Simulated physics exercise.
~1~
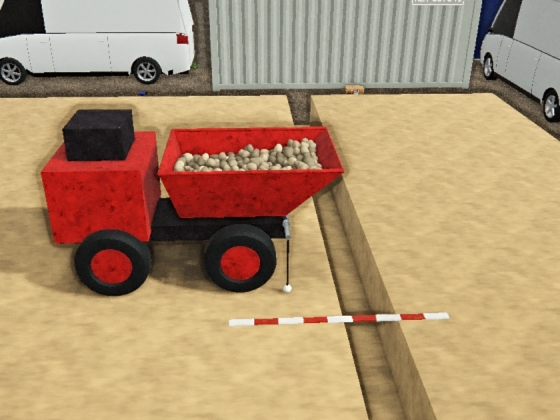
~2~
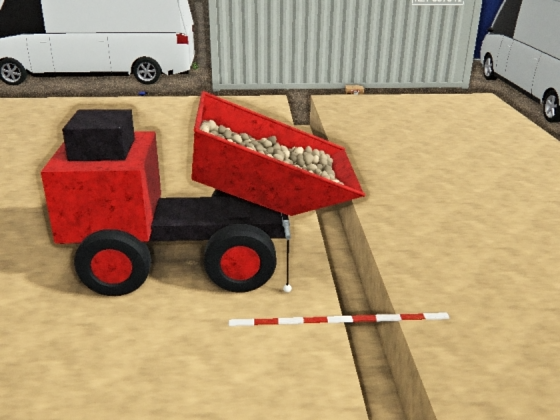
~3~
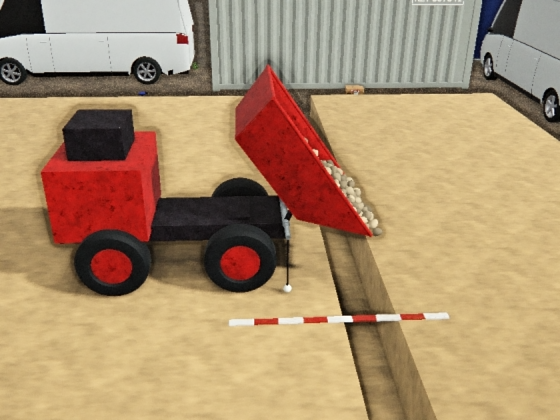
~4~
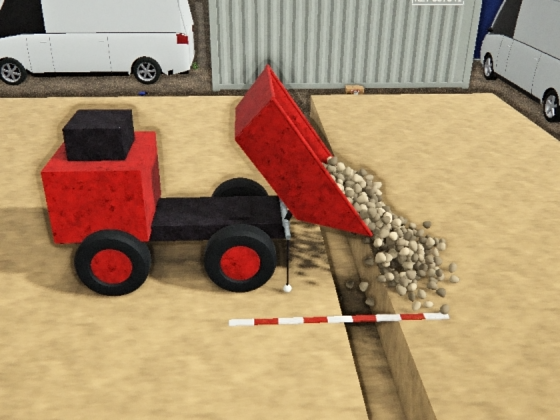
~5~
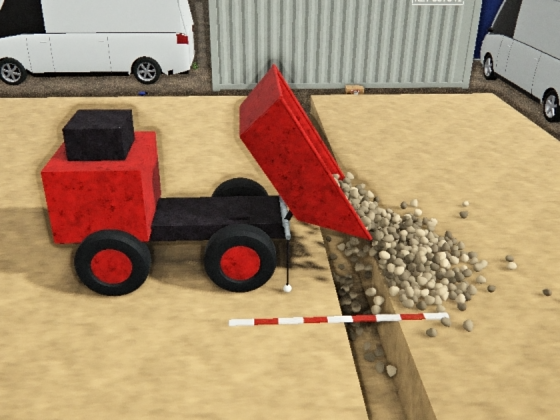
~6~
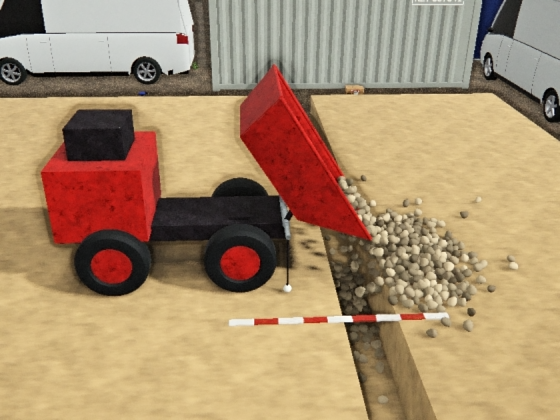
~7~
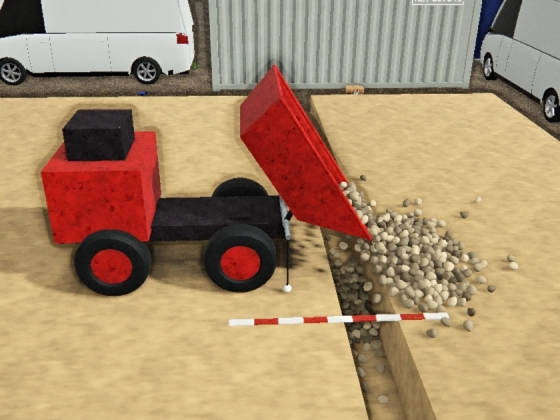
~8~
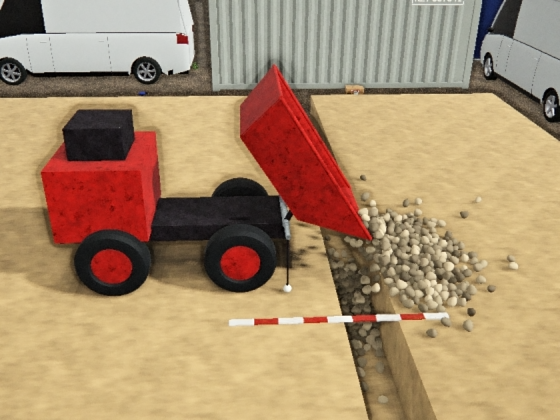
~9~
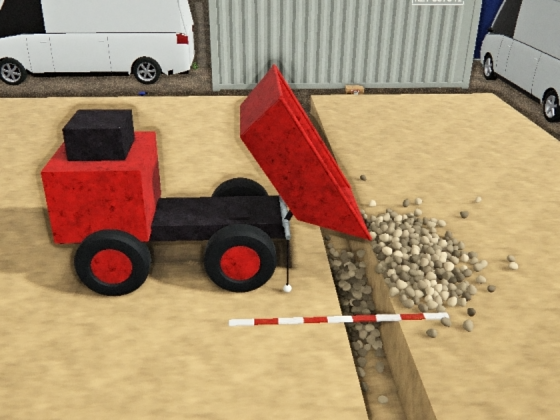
A red dumper's body tips up, spilling all its cobbles into and beyond the trench.
